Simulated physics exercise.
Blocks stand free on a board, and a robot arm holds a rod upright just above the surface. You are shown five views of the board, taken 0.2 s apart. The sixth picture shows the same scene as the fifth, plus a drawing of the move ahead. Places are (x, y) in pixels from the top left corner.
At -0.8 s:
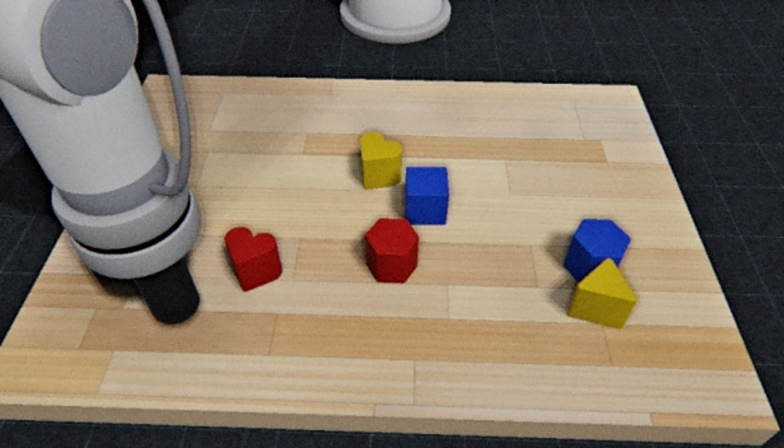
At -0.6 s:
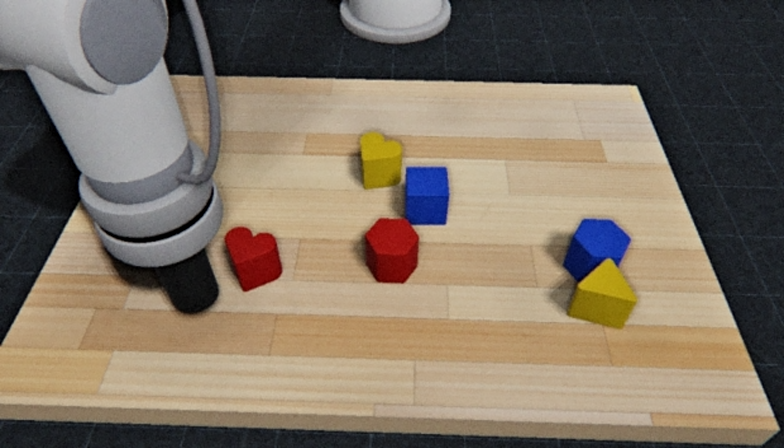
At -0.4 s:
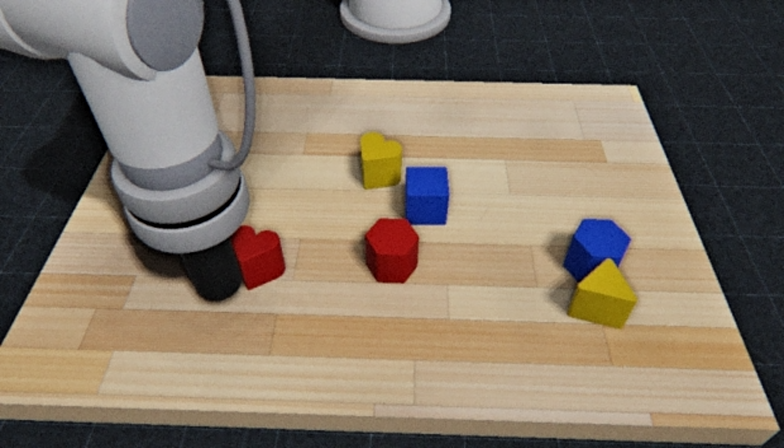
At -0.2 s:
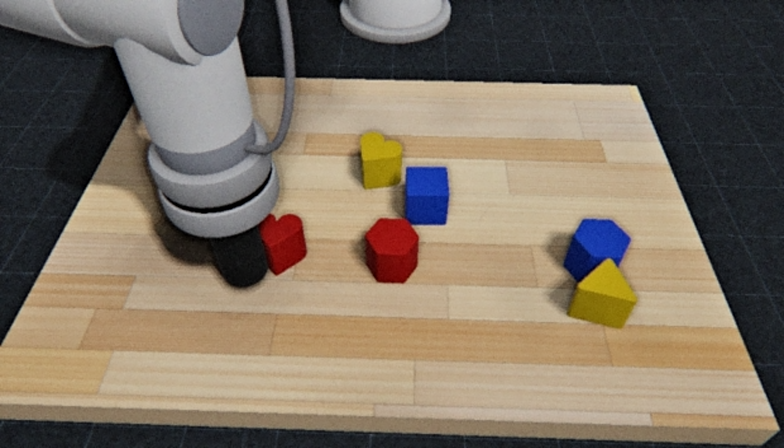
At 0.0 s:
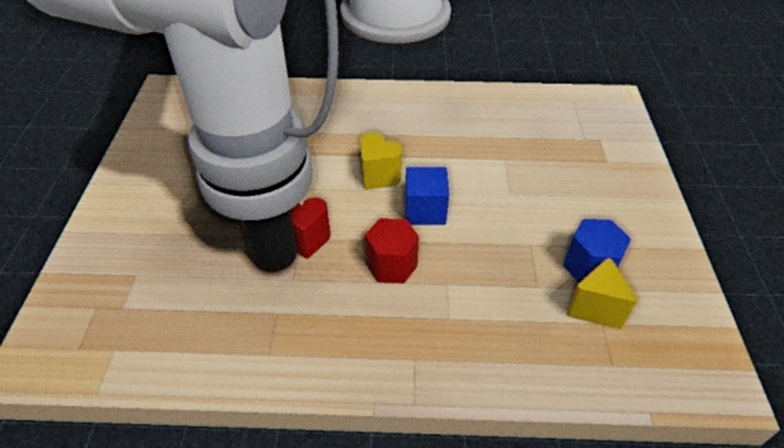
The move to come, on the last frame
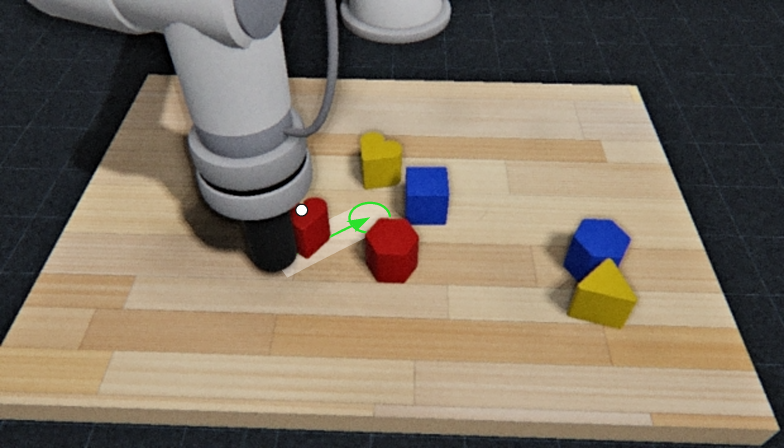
Robot arm sweeping a black rod rightward across a wooden board, pushing a red heart block while the other blocks stay still.
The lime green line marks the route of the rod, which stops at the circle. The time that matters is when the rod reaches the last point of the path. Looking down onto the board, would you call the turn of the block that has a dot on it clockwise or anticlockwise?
Overhead view: Anti-clockwise.
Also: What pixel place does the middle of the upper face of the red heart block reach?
Pixel (385, 162).
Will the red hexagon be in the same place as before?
Final answer: Yes.
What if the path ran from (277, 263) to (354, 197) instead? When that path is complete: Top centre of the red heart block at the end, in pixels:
I'd expect the centre of its top face to be at (383, 151).
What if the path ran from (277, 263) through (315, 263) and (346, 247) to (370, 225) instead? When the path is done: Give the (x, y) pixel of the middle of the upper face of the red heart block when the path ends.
The middle of its top is at (327, 186).
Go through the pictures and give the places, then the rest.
The first frame shows lower end of the rod (176, 304), tops of blocks, red heart block (248, 243), yellow heart block (378, 146), red hexagon (392, 235), blue square (427, 180).
The second frame shows rod (196, 295), blocks as before.
The third frame shows rod (219, 283), red heart block (251, 241).
The fourth frame shows rod (246, 270), red heart block (275, 226).
The fifth frame shows rod (275, 255), red heart block (302, 210), yellow heart block (378, 146), red hexagon (392, 235), blue square (427, 180).
The drawn path runs in a line from (277, 263) to (370, 217); the dot is on the red heart block.
On the path given first. Halfway along, rod (325, 230); red heart block (347, 184), turned 15° anticlockwise.
At the end, rod (369, 209); red heart block (385, 162), turned 25° anticlockwise; yellow heart block (383, 138), turned 15° anticlockwise; red hexagon not moved; blue square not moved.
